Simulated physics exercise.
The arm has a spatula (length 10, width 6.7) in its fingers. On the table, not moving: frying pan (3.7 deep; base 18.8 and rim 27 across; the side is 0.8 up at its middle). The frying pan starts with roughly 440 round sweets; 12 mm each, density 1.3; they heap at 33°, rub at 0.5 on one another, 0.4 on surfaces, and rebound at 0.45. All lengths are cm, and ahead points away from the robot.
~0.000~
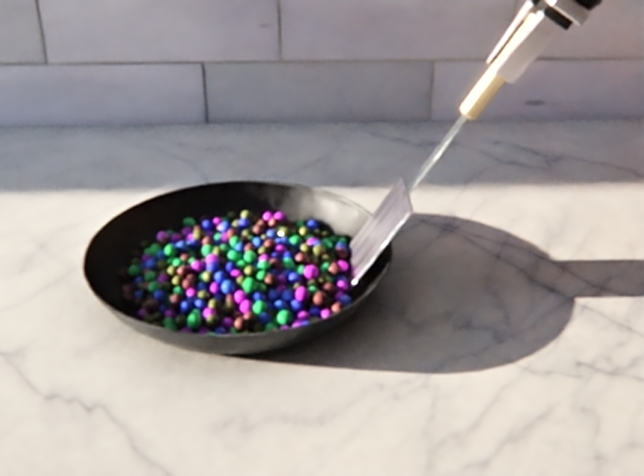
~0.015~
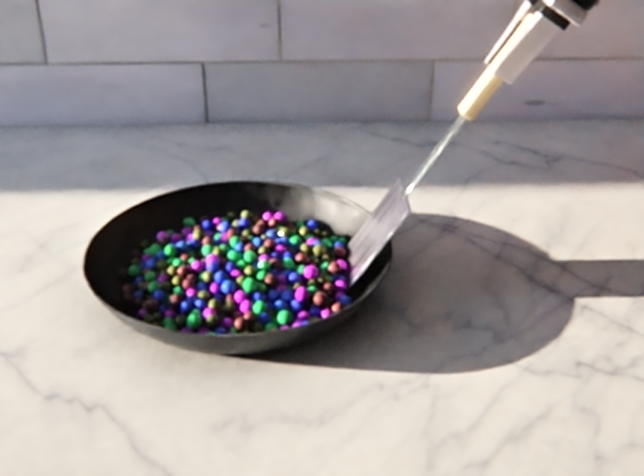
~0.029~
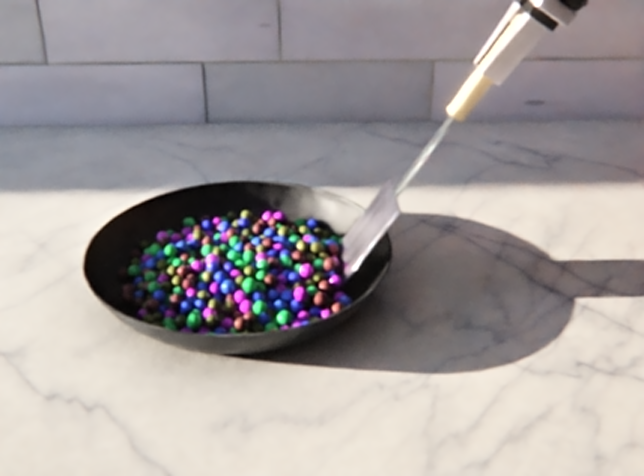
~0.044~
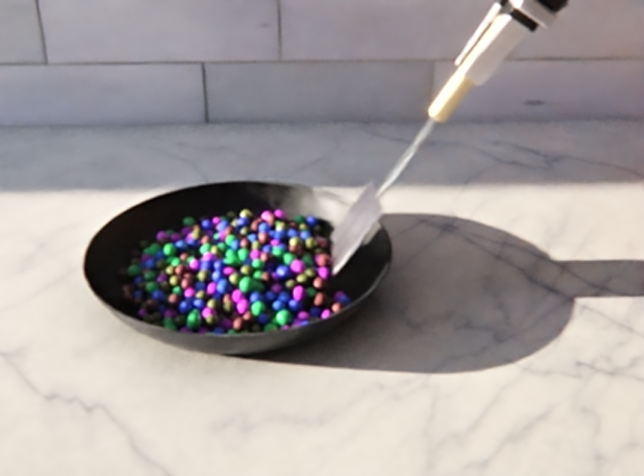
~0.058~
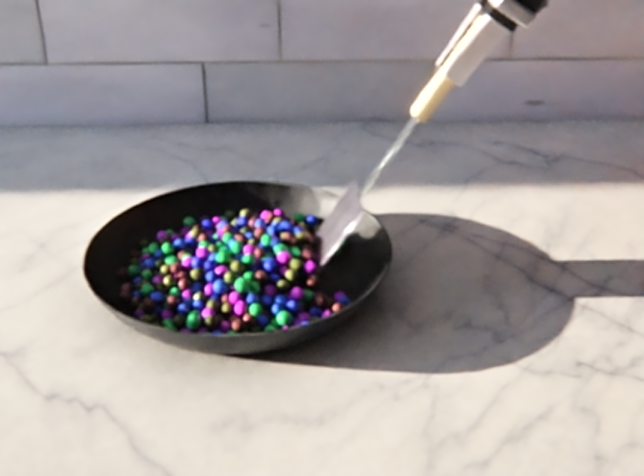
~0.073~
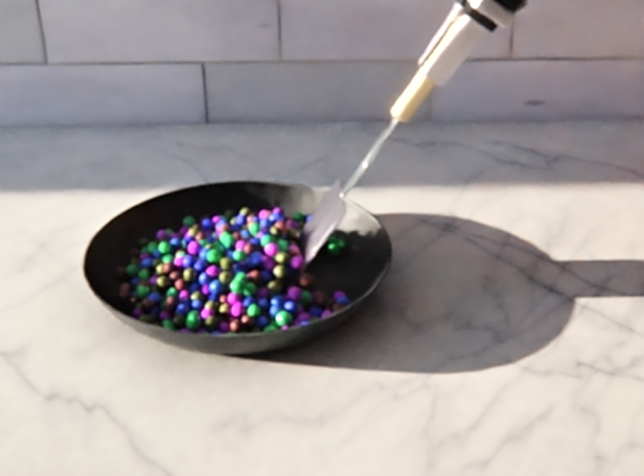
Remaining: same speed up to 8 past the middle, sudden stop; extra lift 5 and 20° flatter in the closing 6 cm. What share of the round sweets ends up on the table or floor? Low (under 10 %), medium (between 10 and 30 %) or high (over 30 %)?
On the table or floor the share is medium, between 10 and 30 %.
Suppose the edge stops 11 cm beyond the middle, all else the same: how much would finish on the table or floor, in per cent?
In that case some 25 per cent.
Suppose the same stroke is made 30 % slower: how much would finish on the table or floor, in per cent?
It would be near 10 per cent.
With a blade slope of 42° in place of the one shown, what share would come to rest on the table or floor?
Then about 15 per cent.
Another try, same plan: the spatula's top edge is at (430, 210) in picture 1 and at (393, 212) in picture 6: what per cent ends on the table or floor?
Some 10 per cent.
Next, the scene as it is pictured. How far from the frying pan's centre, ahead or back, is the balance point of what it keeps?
About 3.5 cm ahead.
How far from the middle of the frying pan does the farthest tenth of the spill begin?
Some 75 cm.
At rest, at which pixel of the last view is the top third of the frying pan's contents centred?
Near (150, 268).
By 0.11 s, sloping 57°, highest piece 7 above the table; 436 in the frying pan.
By 0.14 s, sloping 51°, highest piece 8 above the table; 436 in the frying pan.
By 0.36 s, sloping 37°, highest piece 4 above the table; 364 in the frying pan, 71 on the table or floor, 1 on the blade or in flight.
By 1.41 s, sloping 37°, highest piece 4 above the table; 364 in the frying pan, 72 on the table or floor.
Final count, 364 in the frying pan, 72 on the table or floor. That is 17 % on the table or floor.
